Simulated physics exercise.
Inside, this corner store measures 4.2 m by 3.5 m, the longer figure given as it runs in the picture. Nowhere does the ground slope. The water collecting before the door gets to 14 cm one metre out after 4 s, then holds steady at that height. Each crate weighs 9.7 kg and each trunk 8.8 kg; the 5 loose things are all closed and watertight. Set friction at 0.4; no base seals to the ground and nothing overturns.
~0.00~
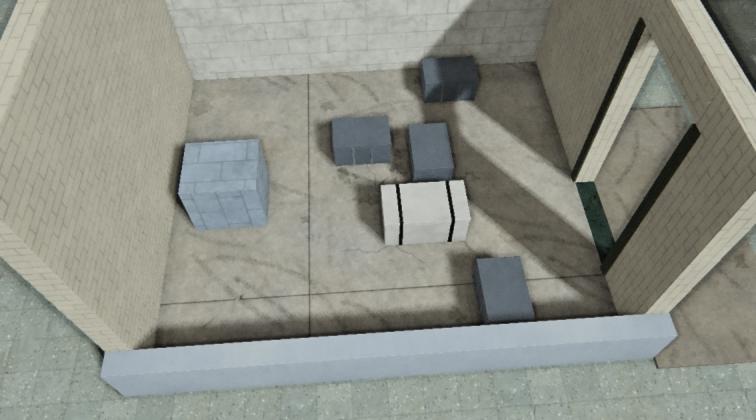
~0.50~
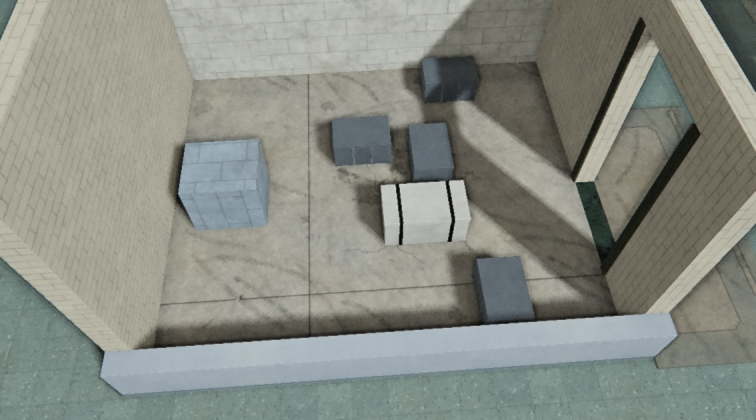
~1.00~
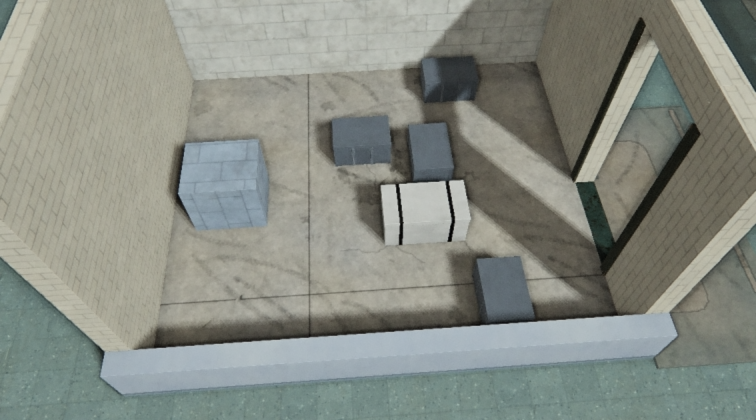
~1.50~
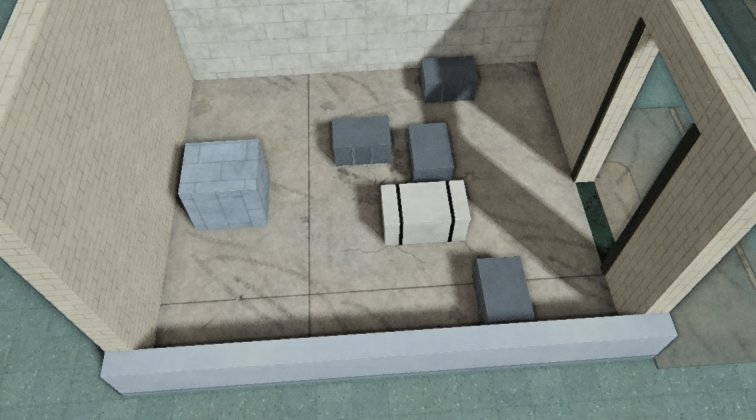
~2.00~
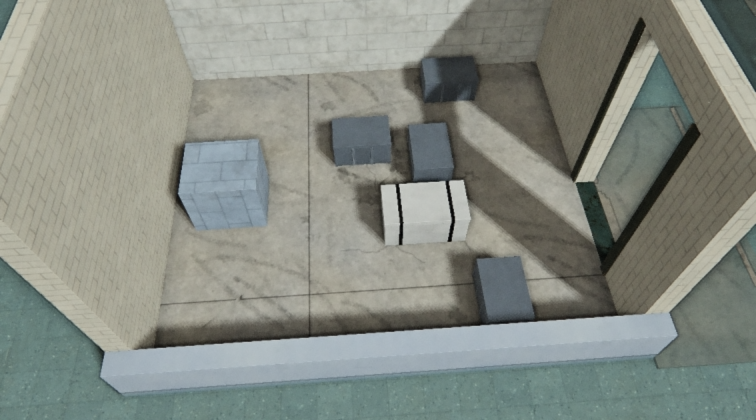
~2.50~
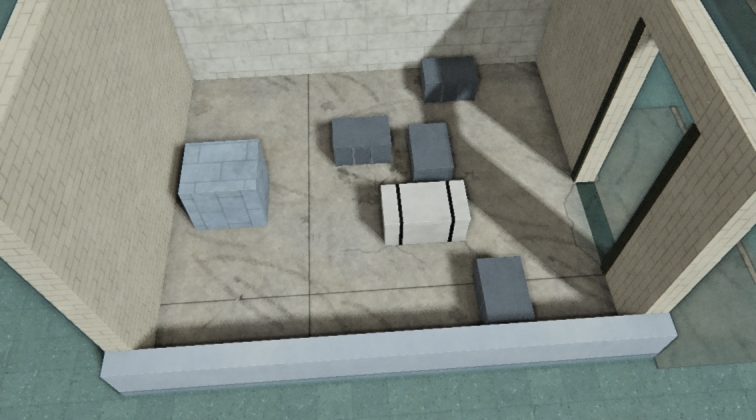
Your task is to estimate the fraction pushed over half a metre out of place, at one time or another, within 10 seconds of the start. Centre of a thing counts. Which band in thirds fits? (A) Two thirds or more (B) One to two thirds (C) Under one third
The answer is B.
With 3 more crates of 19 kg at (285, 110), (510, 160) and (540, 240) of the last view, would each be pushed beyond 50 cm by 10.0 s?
Order as asked - falls below the limit, falls below the limit, exceeds the limit.
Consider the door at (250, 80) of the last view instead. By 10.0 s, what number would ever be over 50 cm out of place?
Result: 0.
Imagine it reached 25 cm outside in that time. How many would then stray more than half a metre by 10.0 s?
In that case the number is 4.
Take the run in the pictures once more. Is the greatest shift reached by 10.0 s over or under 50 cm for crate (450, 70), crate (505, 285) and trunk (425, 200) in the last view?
So that's inside it for the first, beyond it for the second and beyond it for the last.
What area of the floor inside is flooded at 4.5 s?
At that time the wet patch spans about 3.5 m2.
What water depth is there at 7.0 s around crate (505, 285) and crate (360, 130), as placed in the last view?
I'd estimate 4 cm for the first and 1 cm for the second.
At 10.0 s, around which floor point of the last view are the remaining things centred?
It sits at about (347, 192).
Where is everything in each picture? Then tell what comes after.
A crate at (449, 69), on the bottom; a crate at (361, 131), on the bottom; water covers 0.0 m2; 0 of 5 have shifted, in the first frame.
A crate at (449, 69) rests on the ground; a crate at (361, 131) rests on the ground; water covers 0.0 m2; 0 of 5 have shifted, in the second frame.
A crate at (449, 69), on the bottom; a crate at (361, 131) rests on the ground; water covers 0.0 m2; 0 of 5 have shifted, in the third frame.
A crate at (449, 69) rests on the ground; a crate at (361, 131) rests on the ground; 0.0 m2 under water; 0 of 5 have shifted, in the fourth frame.
A crate at (449, 69) rests on the ground; a crate at (361, 131) rests on the ground; water covers 0.0 m2; 0 of 5 have shifted, in the fifth frame.
A crate at (449, 69) rests on the ground; a crate at (361, 131), on the bottom; 0.1 m2 under water; 0 of 5 have shifted, in the sixth frame.
After 3.5 s 0 of 5 are over 50 cm from their spots; 0 afloat.
After 4.5 s 0 of 5 are over 50 cm from their spots; 0 afloat.
After 7.0 s 2 of 5 are over 50 cm from their spots; 1 afloat.
After 10.0 s 2 of 5 are over 50 cm from their spots, and 2 have been at some point; 2 afloat.
